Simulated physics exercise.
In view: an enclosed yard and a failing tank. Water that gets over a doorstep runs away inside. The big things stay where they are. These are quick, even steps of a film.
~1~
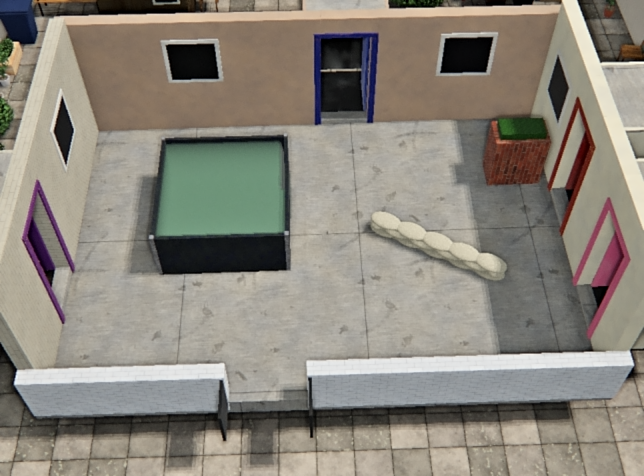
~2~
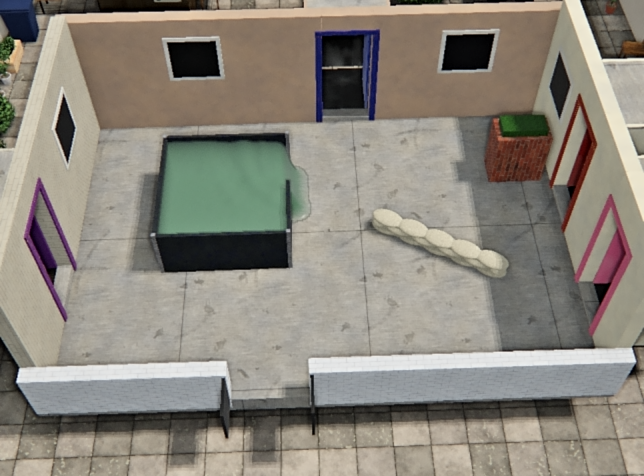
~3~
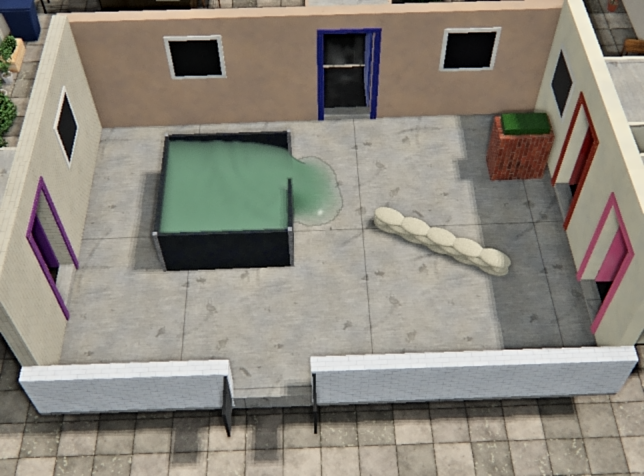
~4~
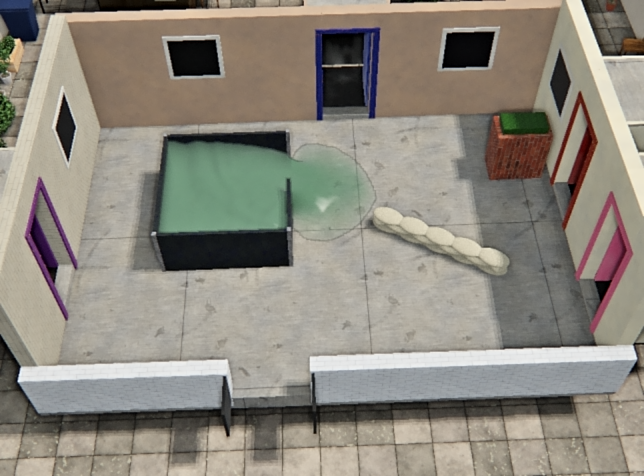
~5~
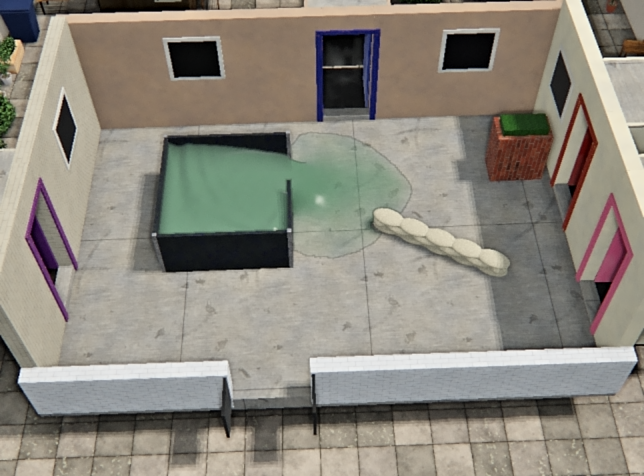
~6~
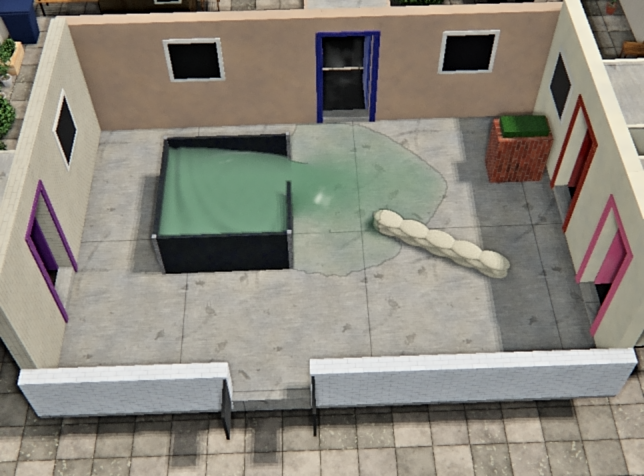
In the video, green water in an open dark tank within a walled yard pours out through a gap in its right side, spreading across the grey paving in a widening, thinning pool that reaches a pale, lumpy barrier.
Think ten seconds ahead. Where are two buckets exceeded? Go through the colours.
The purple door stays under that; the blue door takes more than that; the red door takes more than that; the pink door takes more than that.
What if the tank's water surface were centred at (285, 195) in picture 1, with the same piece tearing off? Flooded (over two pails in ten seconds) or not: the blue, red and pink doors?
Then: Blue lets less in, red passes that mark, pink lets more in.
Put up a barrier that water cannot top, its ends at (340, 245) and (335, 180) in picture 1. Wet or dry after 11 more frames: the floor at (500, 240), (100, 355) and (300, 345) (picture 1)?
As listed: Not flooded, not flooded, wet.
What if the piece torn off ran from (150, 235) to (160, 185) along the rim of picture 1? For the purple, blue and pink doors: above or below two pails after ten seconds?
The purple door takes more; the blue door lets less in; the pink door passes that mark.
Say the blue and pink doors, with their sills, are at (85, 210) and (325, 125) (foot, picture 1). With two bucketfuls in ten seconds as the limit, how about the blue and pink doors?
My reading: Blue door is under, pink door takes more.
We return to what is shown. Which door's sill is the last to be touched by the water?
I say the one in purple.
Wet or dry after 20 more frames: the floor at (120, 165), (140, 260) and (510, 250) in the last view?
As listed: No water, no water, flooded.
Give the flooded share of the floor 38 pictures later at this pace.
About 60 per cent.
A moment on, water covers 35 % of the floor; the purple door not reached, the blue door under two buckets in, the red door wet at the sill, nothing in, the pink door not reached.
Next, water covers 45 % of the floor; the purple door not reached, the blue door over two buckets in, the red door over two buckets in, the pink door wet at the sill, nothing in.
Then, water covers 50 % of the floor; the purple door not reached, the blue door far over two buckets in, the red door far over two buckets in, the pink door under two buckets in.
Later, water covers 60 % of the floor; the purple door not reached, the blue door far over two buckets in, the red door far over two buckets in, the pink door under two buckets in.
In the end, water covers 90 % of the floor; the purple door wet at the sill, nothing in, the blue door far over two buckets in, the red door far over two buckets in, the pink door far over two buckets in.
